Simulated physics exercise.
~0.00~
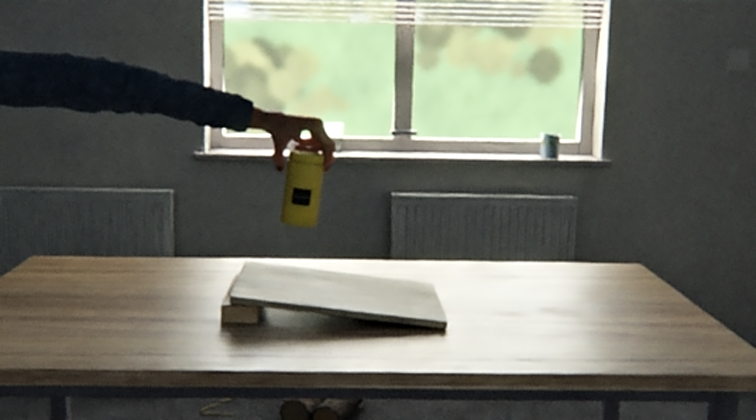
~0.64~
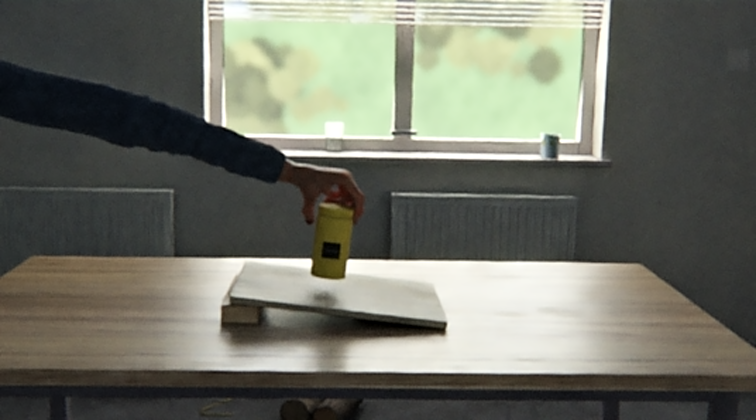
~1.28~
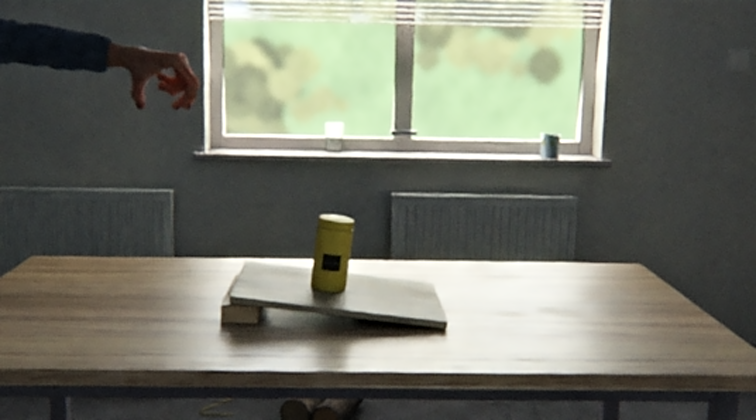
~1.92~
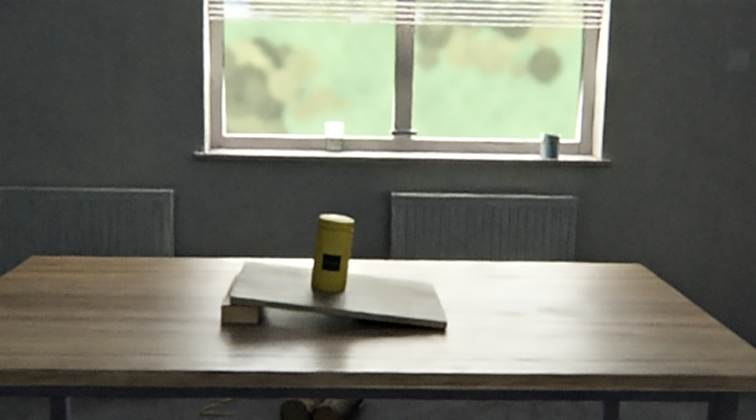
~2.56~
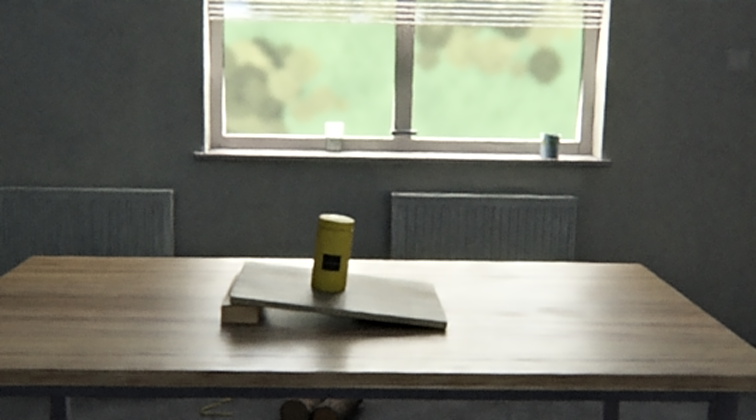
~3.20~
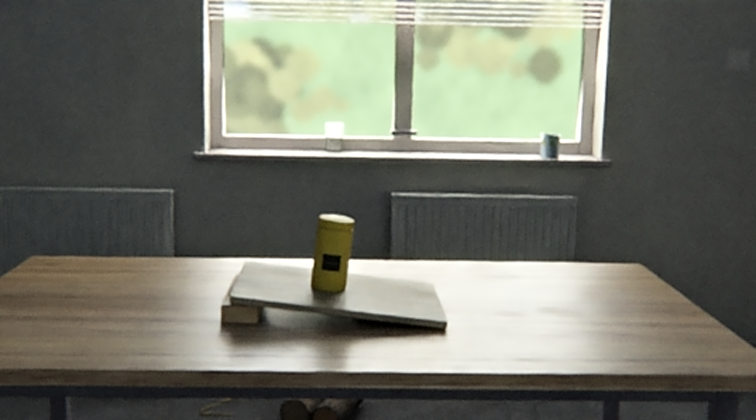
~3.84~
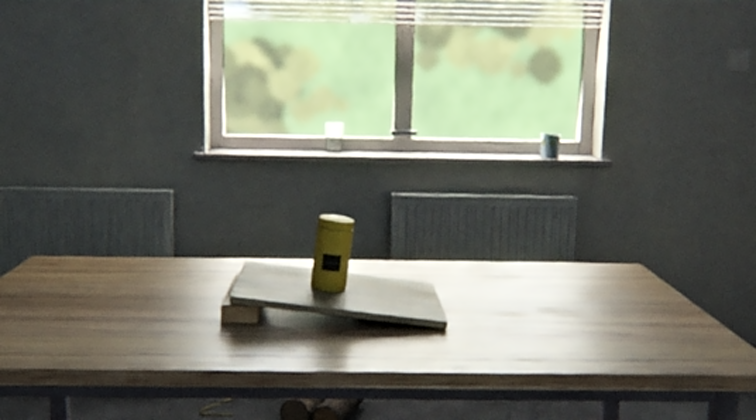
In a dim room with a bright window and radiators behind, a wooden table holds a pale board propped on a small block at its left end, so that it slopes gently down to the right. An arm in a dark sleeve reaches in from the left, holding a yellow jar above the board. The hand moves the jar right and down and sets it upright on the slope. It then lets go and draws back to the left, leaving the view. The jar neither slides nor tips, and it ends standing where it was placed.
